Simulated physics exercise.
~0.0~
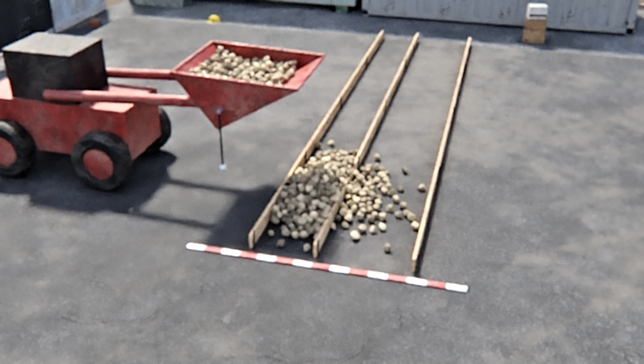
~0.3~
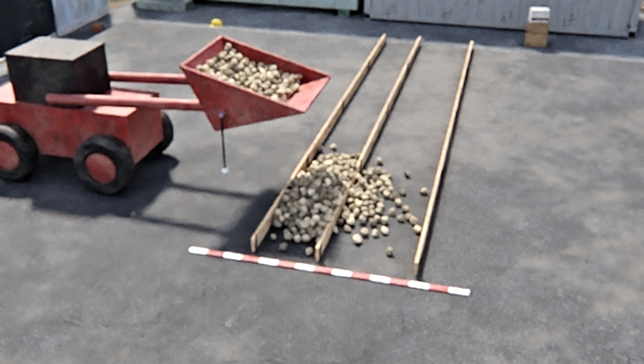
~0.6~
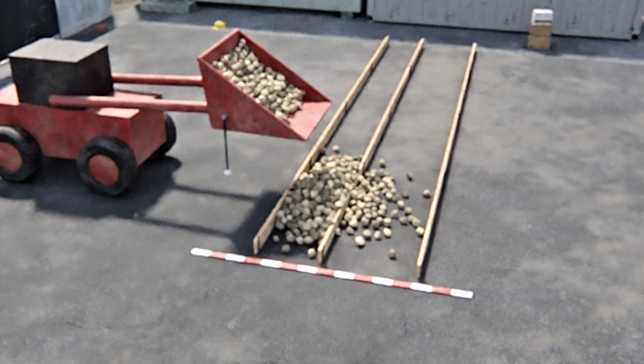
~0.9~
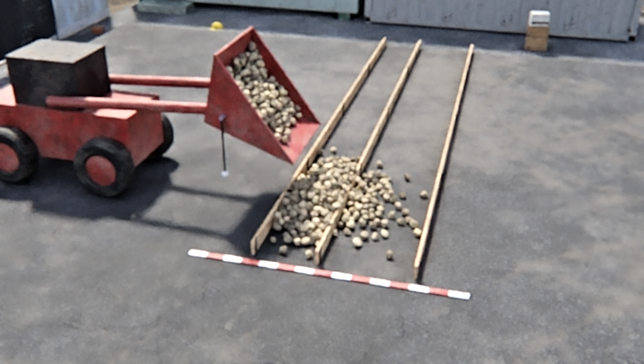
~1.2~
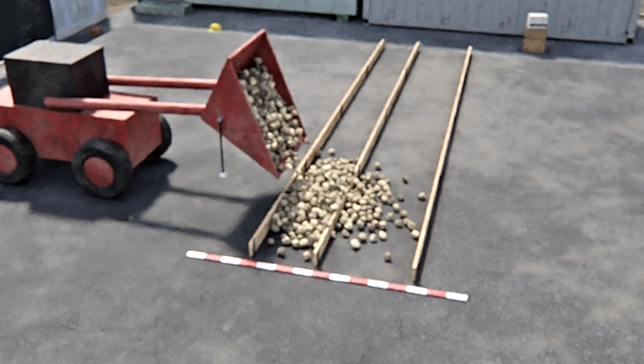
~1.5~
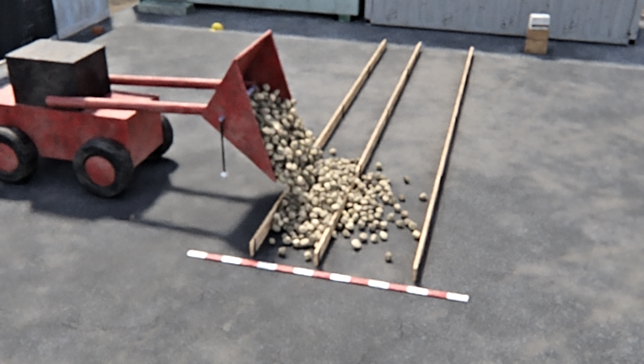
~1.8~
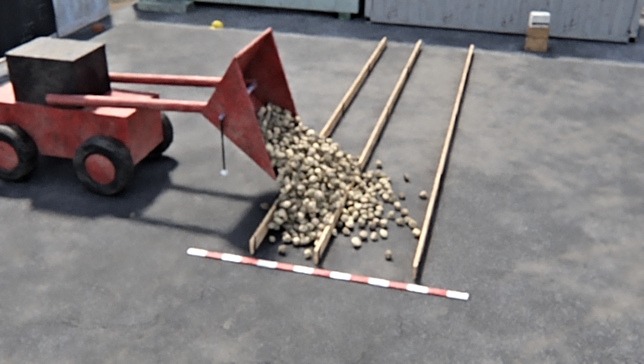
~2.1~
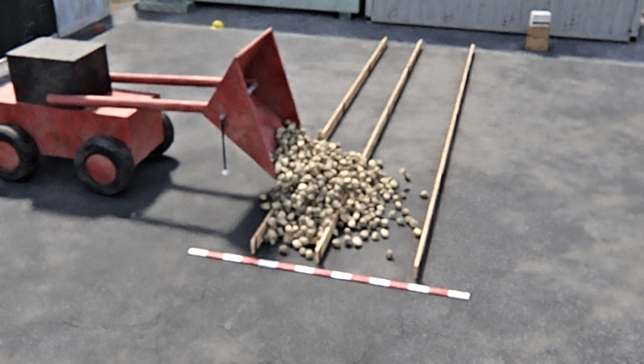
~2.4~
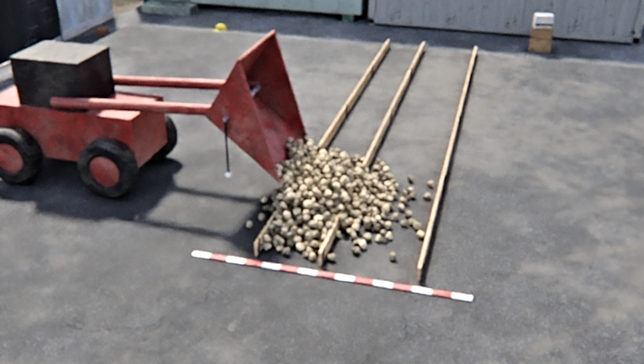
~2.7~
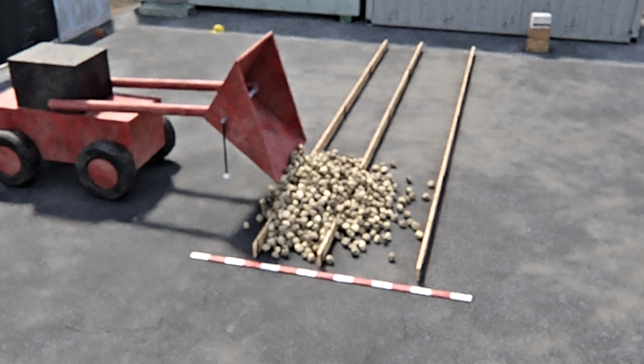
On a grey paved yard, a red loader tips its bucket, spilling stones onto the planked heap.
